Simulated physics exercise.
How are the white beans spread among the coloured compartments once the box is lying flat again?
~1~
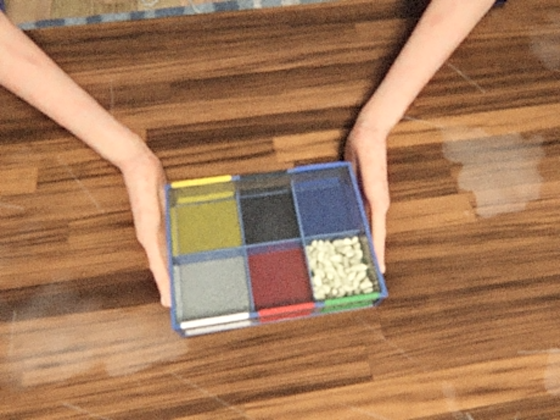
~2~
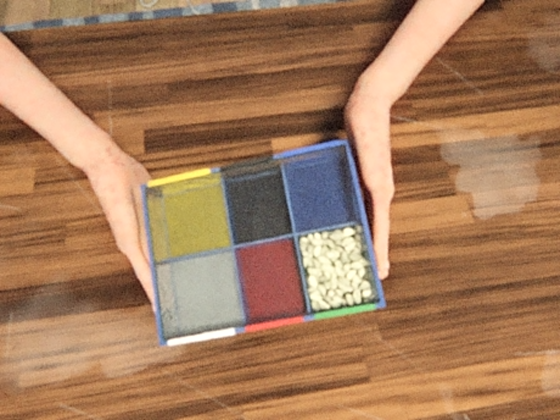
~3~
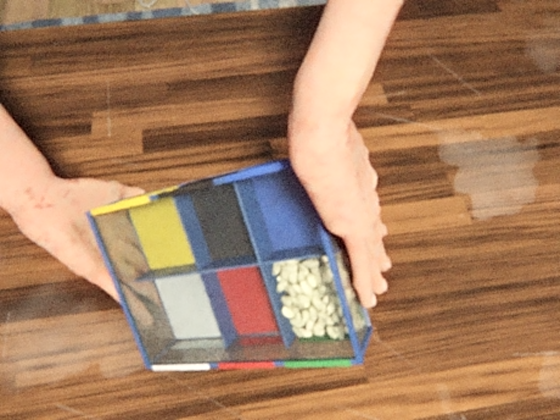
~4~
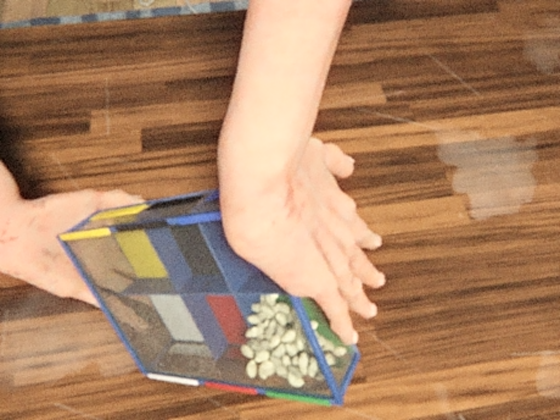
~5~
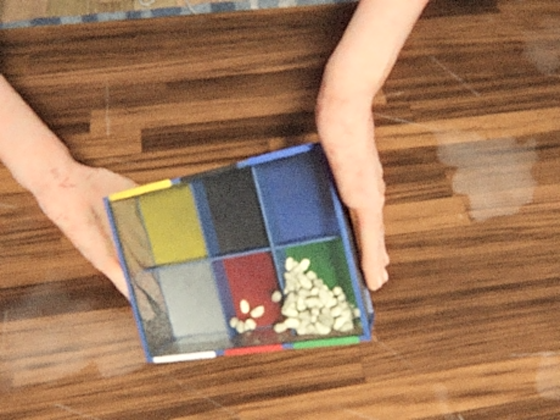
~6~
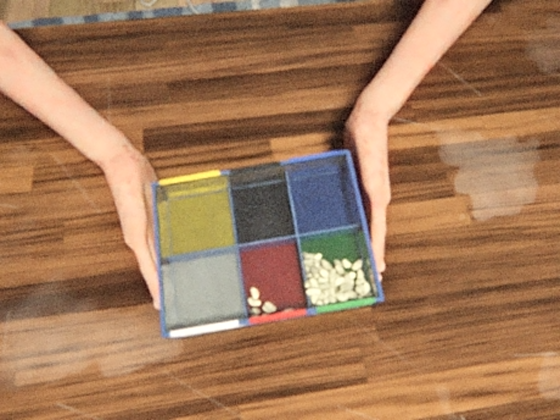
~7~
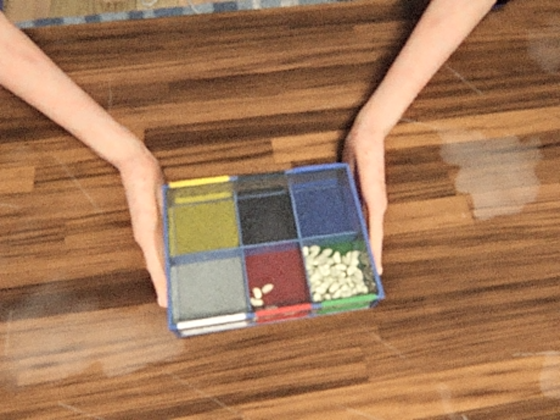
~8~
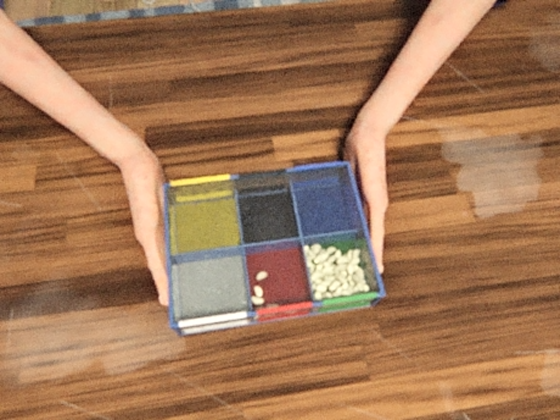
Nearly all of the beans are still in the green compartment, with only a few in the red one. The blue, yellow, white and black compartments hold none.
